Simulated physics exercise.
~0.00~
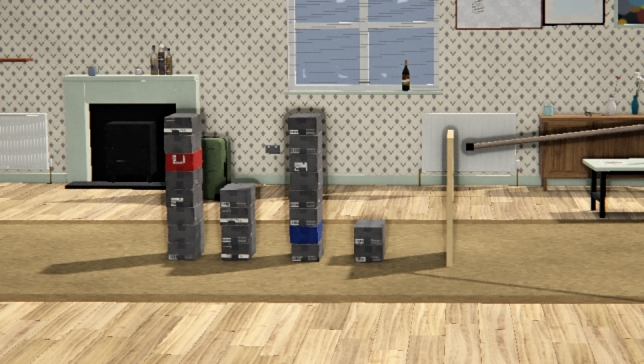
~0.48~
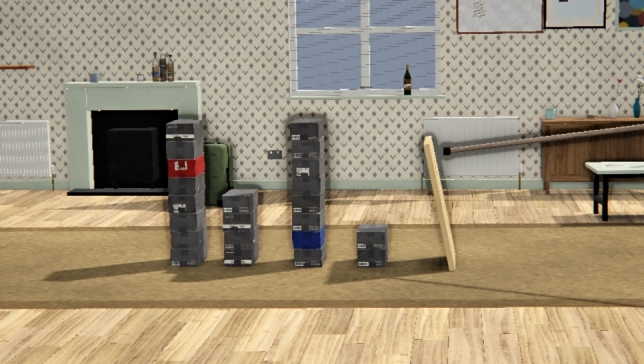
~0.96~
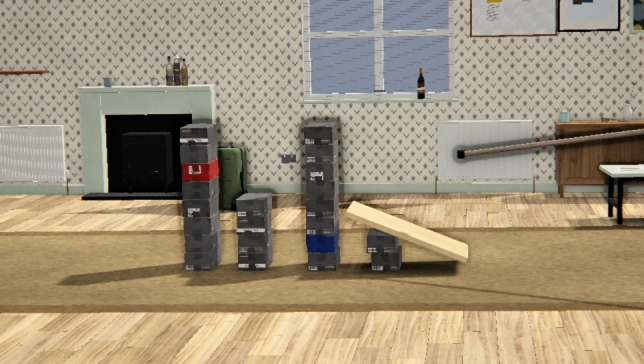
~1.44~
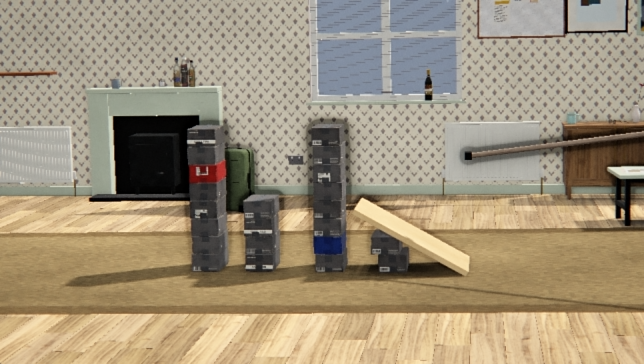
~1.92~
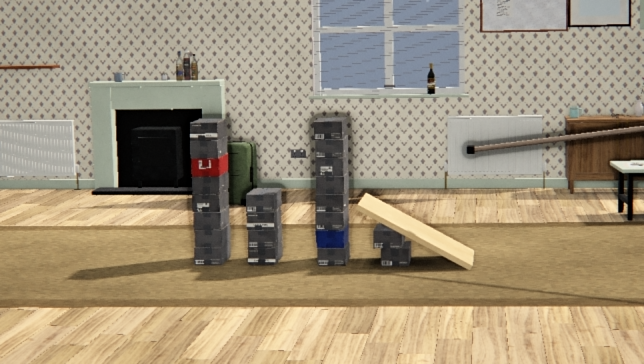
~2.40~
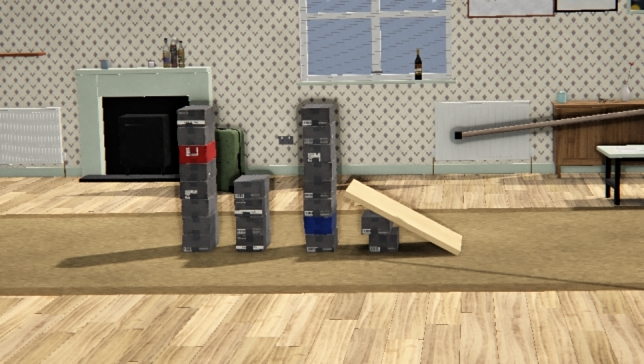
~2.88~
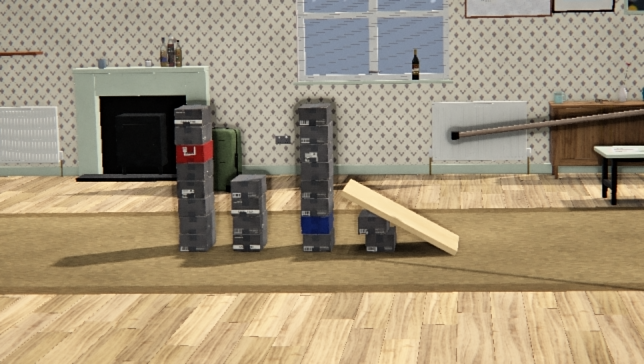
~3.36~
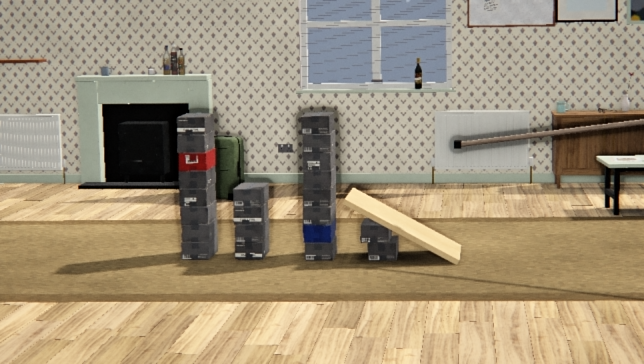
Four columns of dark grey boxes stand in a row on a brown strip across a wooden floor, seen from the side in a room with patterned wallpaper, a fireplace on the left and a window behind. The tall left column holds a red box near its top, and the other tall one has a blue box near its base. A pale upright board stands at the right, beside a long pole. The board tips left and drops onto the shortest pile. It comes to rest slanted against that low pile, while every column stays standing, the red and blue boxes still in place.
